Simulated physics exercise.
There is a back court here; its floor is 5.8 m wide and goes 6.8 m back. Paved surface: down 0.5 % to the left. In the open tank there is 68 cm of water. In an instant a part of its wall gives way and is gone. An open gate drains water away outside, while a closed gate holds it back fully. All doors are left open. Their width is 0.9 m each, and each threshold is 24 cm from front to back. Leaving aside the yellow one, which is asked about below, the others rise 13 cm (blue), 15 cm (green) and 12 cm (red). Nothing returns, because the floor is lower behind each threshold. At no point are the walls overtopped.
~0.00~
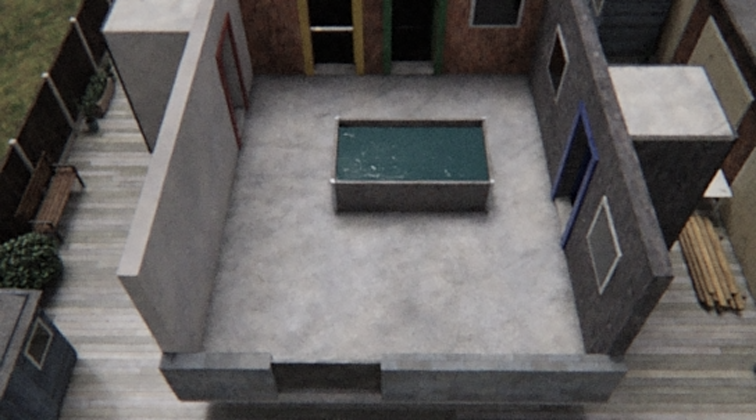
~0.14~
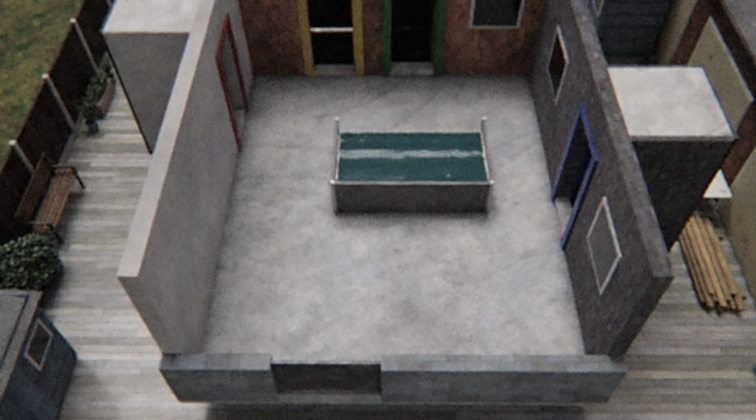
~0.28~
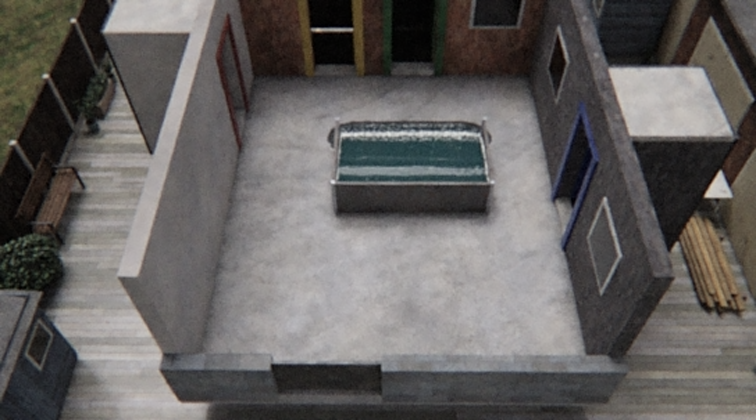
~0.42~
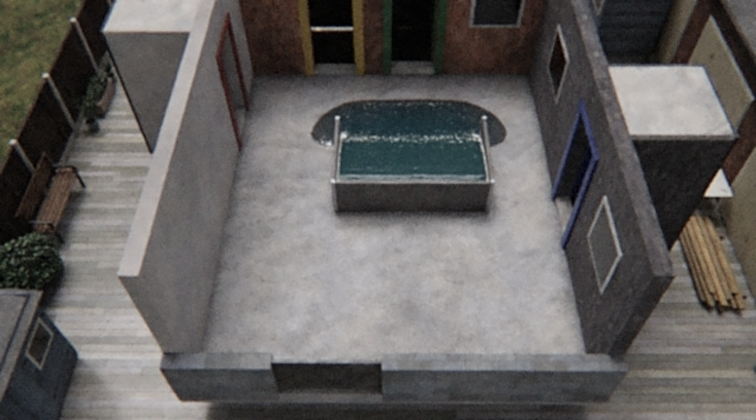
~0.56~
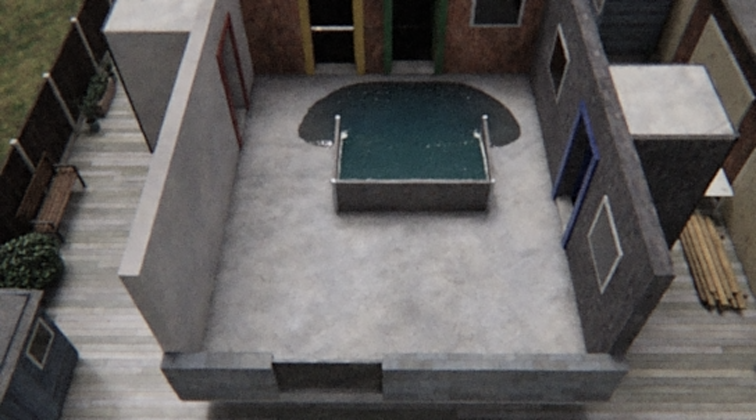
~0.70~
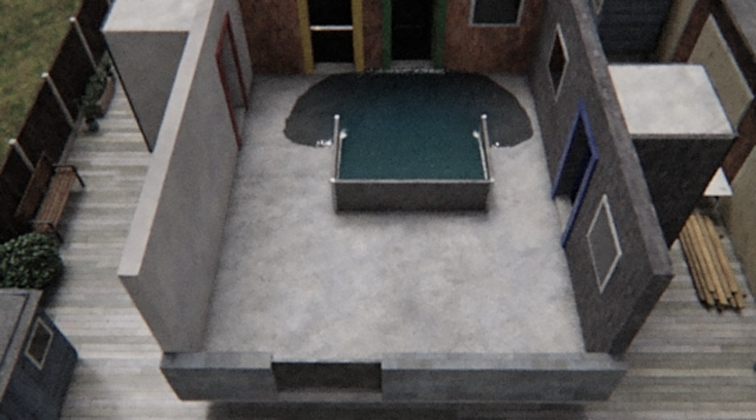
Water pours from the far side of an open tank and spreads across the paved court.
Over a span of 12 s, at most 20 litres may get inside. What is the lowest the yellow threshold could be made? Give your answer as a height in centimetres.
Around 24 cm high.
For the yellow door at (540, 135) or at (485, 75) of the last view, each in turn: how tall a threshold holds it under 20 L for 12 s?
7.0 and 21 cm.
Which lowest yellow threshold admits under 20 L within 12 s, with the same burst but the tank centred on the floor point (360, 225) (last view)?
Some 30 cm.
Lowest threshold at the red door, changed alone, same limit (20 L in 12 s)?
At the red door it takes roughly 9.0 centimetres.
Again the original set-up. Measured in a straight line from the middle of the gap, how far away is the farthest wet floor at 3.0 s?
Around 3.8 m from the gap.
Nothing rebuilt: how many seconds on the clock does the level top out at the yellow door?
1.6 s.
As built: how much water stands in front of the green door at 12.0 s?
About 5.5 cm.
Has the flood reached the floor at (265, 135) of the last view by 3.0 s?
At that moment it's submerged.
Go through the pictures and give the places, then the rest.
The open tank at (411, 152) is whole and still, 68 cm deep; the yellow door at (332, 35) is dry, in the first picture.
The gap is on the far side, the front 0.3 m out at a hidden place; the back of the open tank holds 68 cm, in the second picture.
The gap is on the far side, the front 0.7 m out at a hidden place; the back of the open tank holds 64 cm, in the third picture.
Water pours out on the far side and has run 1.3 m, to (358, 104); about 10 cm deep outside, 58 cm at the back, in the fourth picture.
The front is at (365, 85), 1.8 m from the gap on the far side; 6.0 m2 of floor is wet, 57 cm left at the back, in the fifth picture.
Water pours out on the far side and has run 2.2 m, to (473, 73); about 8 cm deep outside, 51 cm at the back; the yellow door at (332, 34), 2.6 m from the gap, is still 0.1 m from the nearest water, in the sixth picture.
After 1.4 s water covers 30 % of the floor, deepest (42 cm) near (390, 77); 24 cm at the yellow door, 45 litres in over its 9 cm threshold.
After 3.0 s water covers 40 % of the floor, deepest (29 cm) near (253, 78); 16 cm at the yellow door, 158 litres in over its 9 cm threshold.
After 12.0 s water covers 95 % of the floor, deepest (11 cm) near (222, 238); 6 cm at the yellow door, 178 litres in over its 9 cm threshold.
At the yellow door as built, the water arrived by 0.8 s and peaked near 26 cm at 1.6 s.
Run again over the same 12 s with other heights there, 41 litres in over 20.5 cm, 8 litres over 27.5 cm. The limit of 20 litres is kept from about 24 cm up.
